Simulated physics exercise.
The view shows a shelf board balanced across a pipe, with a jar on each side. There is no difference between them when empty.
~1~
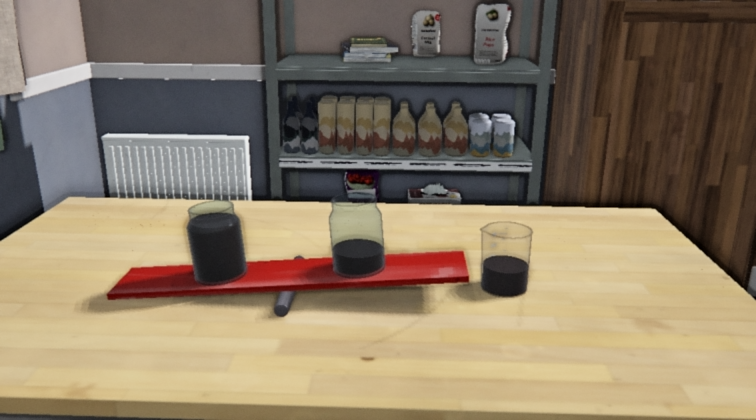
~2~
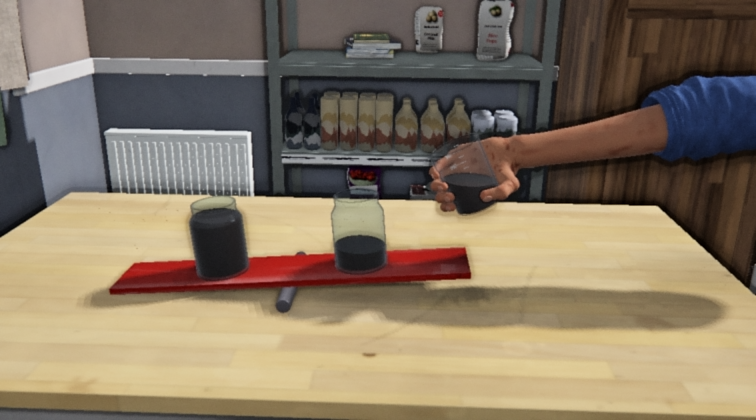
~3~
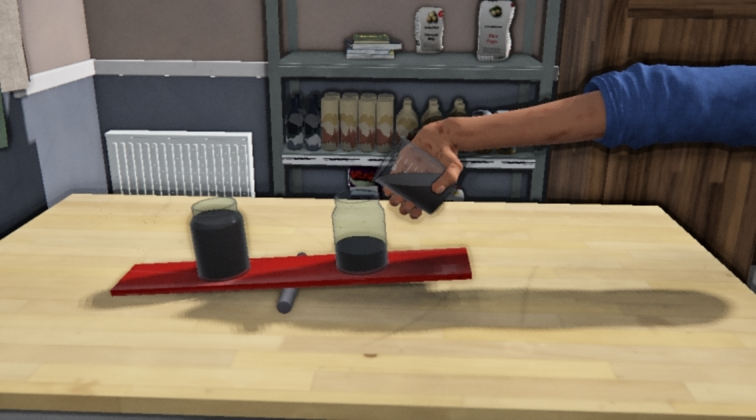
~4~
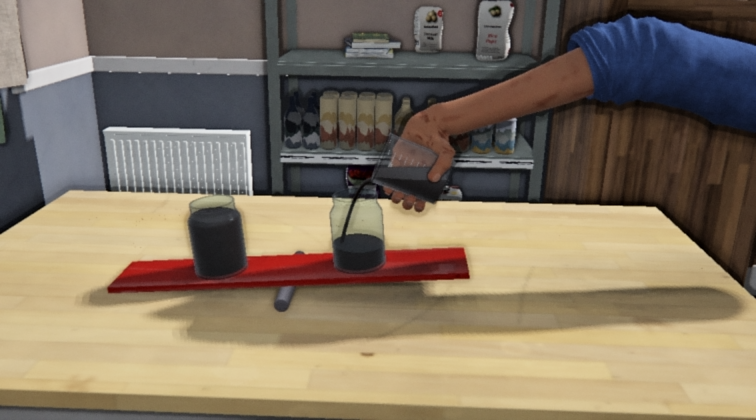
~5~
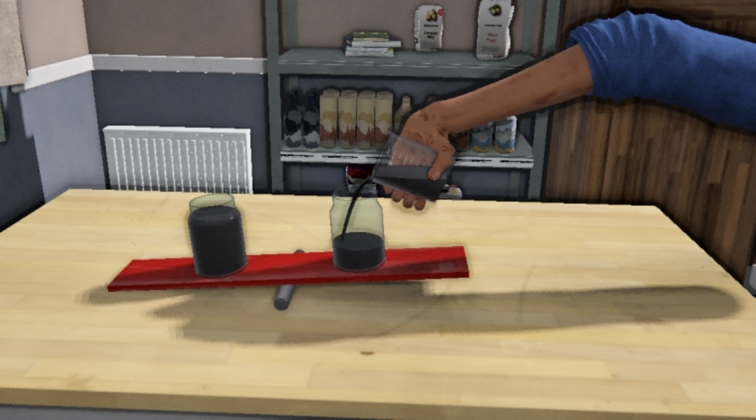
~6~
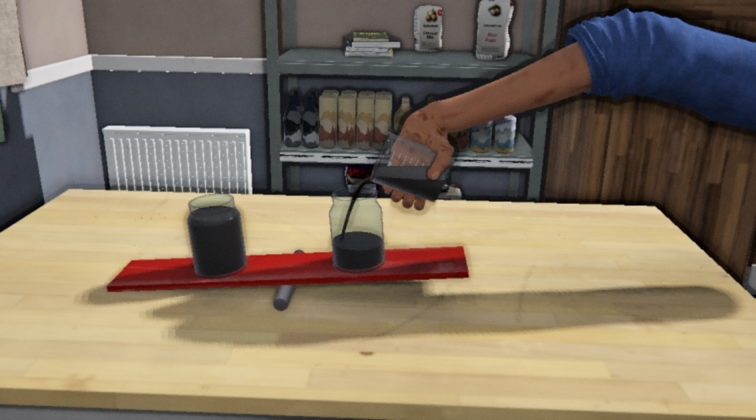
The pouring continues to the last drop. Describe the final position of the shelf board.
I expect it will stay put.
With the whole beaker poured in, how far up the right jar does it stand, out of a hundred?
Roughly 55 per cent of its height.
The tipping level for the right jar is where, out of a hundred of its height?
Estimated fill: Near 75 per cent.
Soon after, the right jar is about a third full; the shelf board leans as before.
Later, the right jar is about half full; the shelf board leans as before.
In the end, the right jar is about half full; the shelf board leans as before.
